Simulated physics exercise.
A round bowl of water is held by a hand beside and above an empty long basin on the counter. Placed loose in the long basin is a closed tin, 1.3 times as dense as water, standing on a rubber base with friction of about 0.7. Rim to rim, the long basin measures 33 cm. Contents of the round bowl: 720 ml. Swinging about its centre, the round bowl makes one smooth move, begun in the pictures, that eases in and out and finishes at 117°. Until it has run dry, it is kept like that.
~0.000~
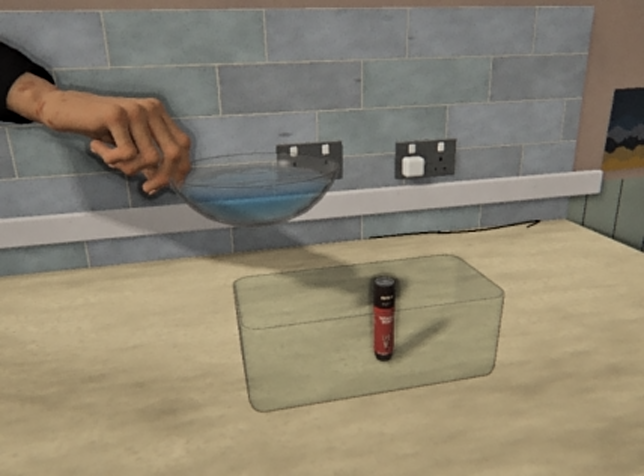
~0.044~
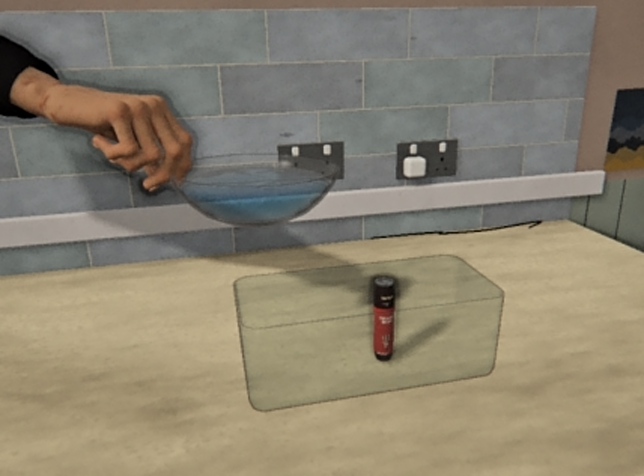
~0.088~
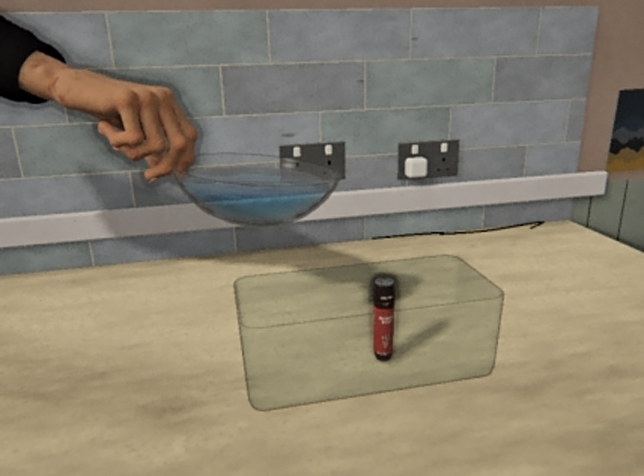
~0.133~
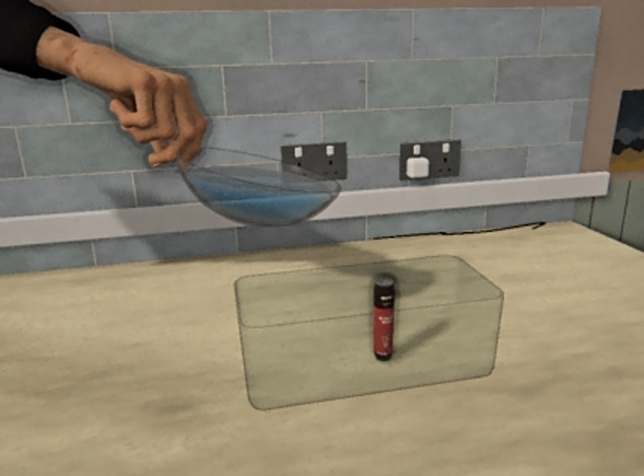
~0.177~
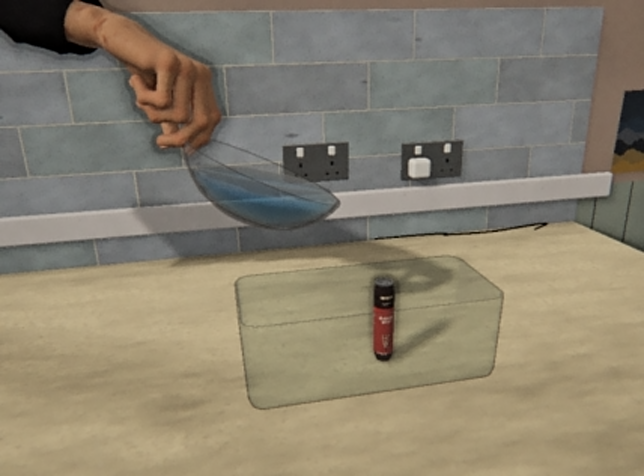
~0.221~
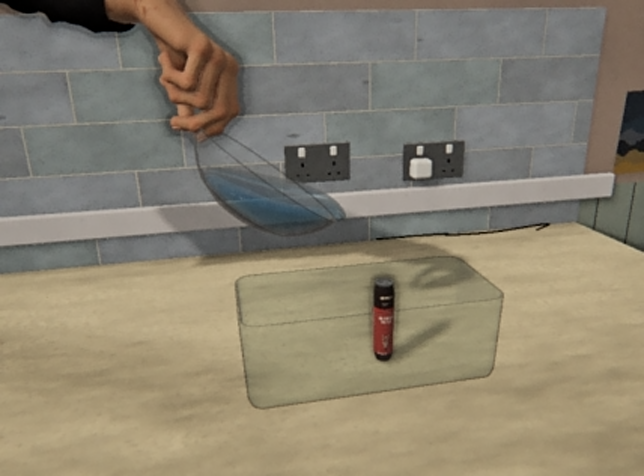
A hand tilts a clear round bowl of blue water clockwise, gradually at first and then more steeply, lowering its right rim above a transparent long basin on the counter, where a red and black cylindrical container stands still.
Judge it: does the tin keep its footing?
No, it tips over.
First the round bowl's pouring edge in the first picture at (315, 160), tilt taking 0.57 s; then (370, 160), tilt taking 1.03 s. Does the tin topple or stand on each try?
In the first try it comes down; in the second it remains standing.
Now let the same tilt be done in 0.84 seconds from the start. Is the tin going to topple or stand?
With that tilt, the tin stays on its base.
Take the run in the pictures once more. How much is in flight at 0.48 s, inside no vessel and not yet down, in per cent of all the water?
It comes to roughly 2 per cent.
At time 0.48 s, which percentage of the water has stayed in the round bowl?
Portion remaining: Approx. 0 per cent.
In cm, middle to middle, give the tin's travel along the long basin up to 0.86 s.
Around 1 cm.
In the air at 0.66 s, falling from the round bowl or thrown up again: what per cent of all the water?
Roughly 12 %.
By 0.48 s the tilt is 109° and 0 per cent is still to pour; the tin leans 5°.
By 0.66 s the tilt is 117° and 0 per cent is still to pour; the tin stands 3 cm from where it began.
By 0.86 s the tilt is 117° and 0 per cent is still to pour; the tin leans 19°.
By 1.07 s the tilt is 117° and 0 per cent is still to pour; the tin lies on its side.
At rest the tin lies on its side.
